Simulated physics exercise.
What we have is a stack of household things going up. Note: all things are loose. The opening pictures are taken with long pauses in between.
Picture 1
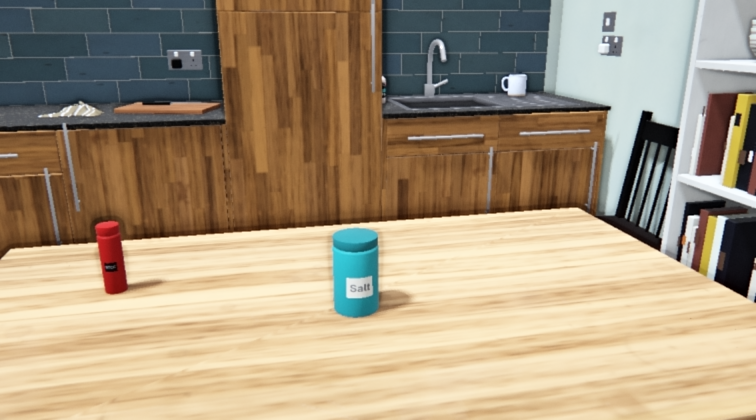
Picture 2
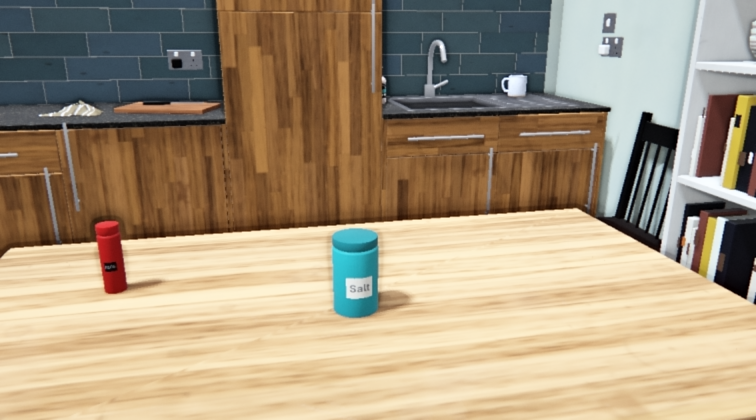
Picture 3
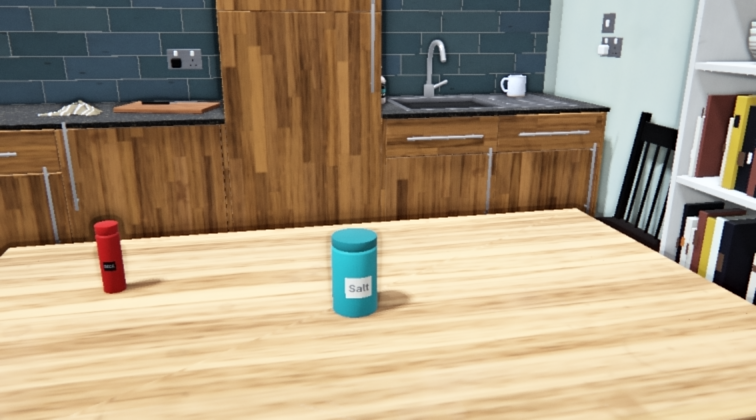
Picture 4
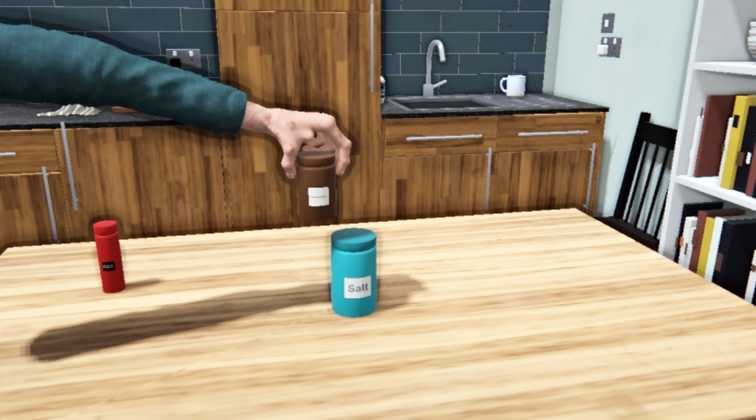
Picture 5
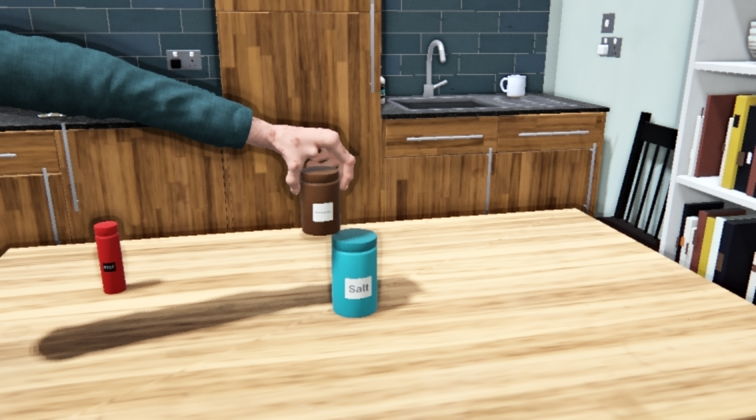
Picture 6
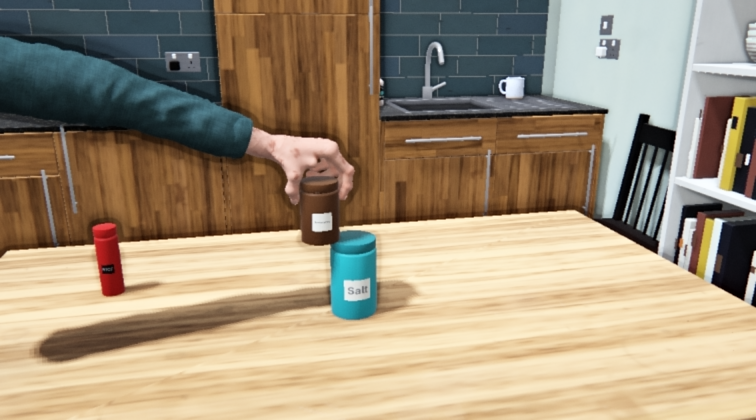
A hand in a dark green sleeve reaches in from the left, holding a brown jar by its top, and lowers it onto a pale wooden table behind a turquoise jar labelled Salt. The turquoise jar stays near the middle and a slim red container stands at left. The nearly steady view looks slightly down across the table towards wooden kitchen cabinets, a sink and bookshelves at right.
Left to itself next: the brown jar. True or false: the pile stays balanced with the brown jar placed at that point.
False.
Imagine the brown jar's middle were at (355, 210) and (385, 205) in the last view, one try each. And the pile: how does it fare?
Stays standing, then topples over.
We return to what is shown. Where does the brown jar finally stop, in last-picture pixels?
About (275, 301).
Then, 0.30 s past the last view, brown jar now fallen.
Then, 0.40 s past the last view, things are still on the move.
Then, 1.70 s past the last view, nothing new.
Finally, fallen, brown jar; the other 2 still in place. Final places as the last picture's camera would see them, brown jar near (275, 301). The pile comes apart.
